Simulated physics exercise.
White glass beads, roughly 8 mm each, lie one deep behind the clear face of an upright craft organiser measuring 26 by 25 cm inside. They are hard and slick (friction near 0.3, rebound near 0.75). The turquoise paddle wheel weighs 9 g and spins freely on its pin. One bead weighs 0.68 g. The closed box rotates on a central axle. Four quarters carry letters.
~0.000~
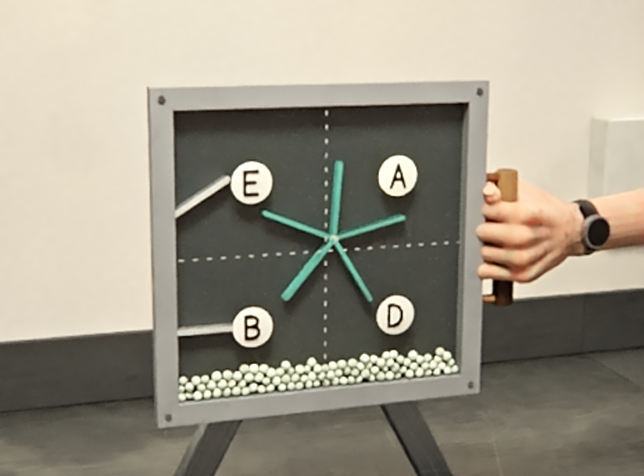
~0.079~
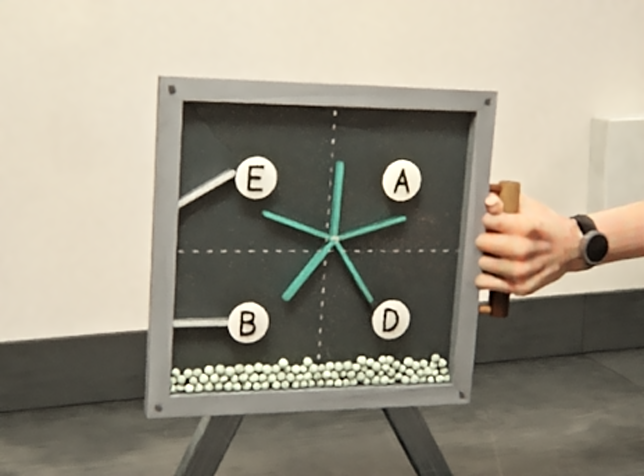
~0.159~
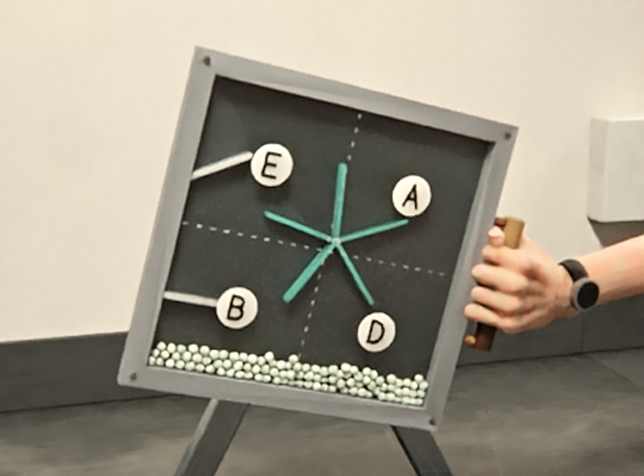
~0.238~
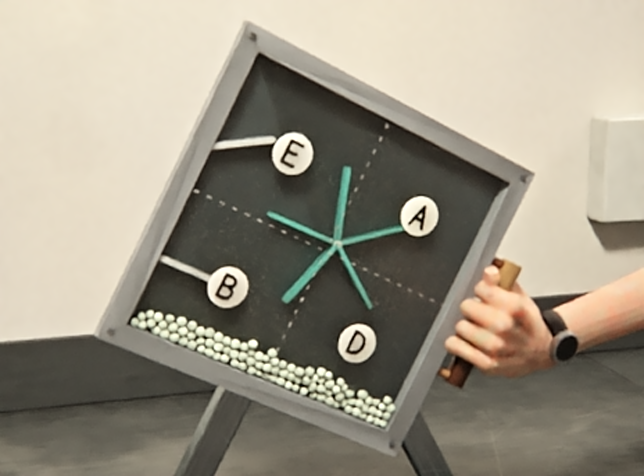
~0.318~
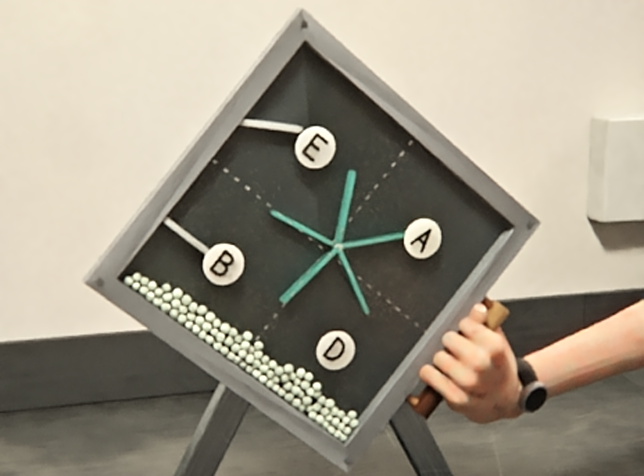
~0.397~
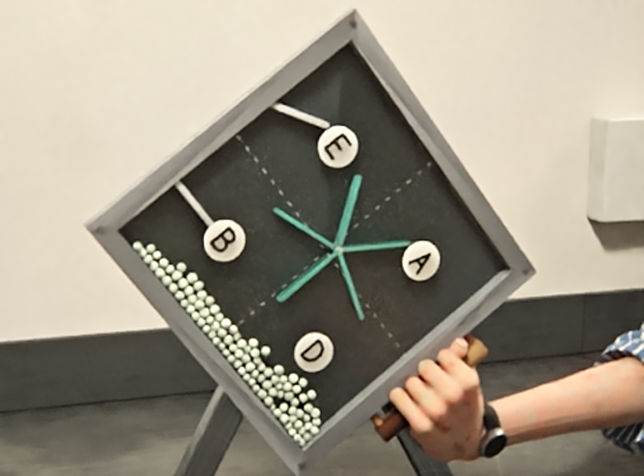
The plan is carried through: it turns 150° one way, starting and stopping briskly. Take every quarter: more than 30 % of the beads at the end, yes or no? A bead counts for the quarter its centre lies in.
A yes, B no, D no, E no.
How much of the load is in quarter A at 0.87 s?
Roughly 60 per cent.
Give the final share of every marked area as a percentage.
Quarter A: 100; quarter B: 0; quarter D: 0; quarter E: 0.
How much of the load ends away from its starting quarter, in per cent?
Roughly 100 per cent.
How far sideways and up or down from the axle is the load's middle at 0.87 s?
About 6 cm left and 10 cm below.
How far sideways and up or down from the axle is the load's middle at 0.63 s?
About 8 cm left and 10 cm below.
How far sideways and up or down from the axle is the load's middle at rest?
About 4 cm left and 12 cm below.
After 0.63 s, it stands 91° clockwise; the beads' middle is 8 cm left of and 10 cm below the centre; A 5 %, D 95 %.
After 0.87 s, it stands 130° clockwise; the beads' middle is 6 cm left of and 10 cm below the centre; A 60 %, D 40 %.
After 1.07 s, it stands 150° clockwise; the beads' middle is 5 cm left of and 11 cm below the centre; A 95 %, D 5 %.
At rest by 3.7 s, it stands 150° clockwise; A 100 %, B 0 %, D 0 %, E 0 %.
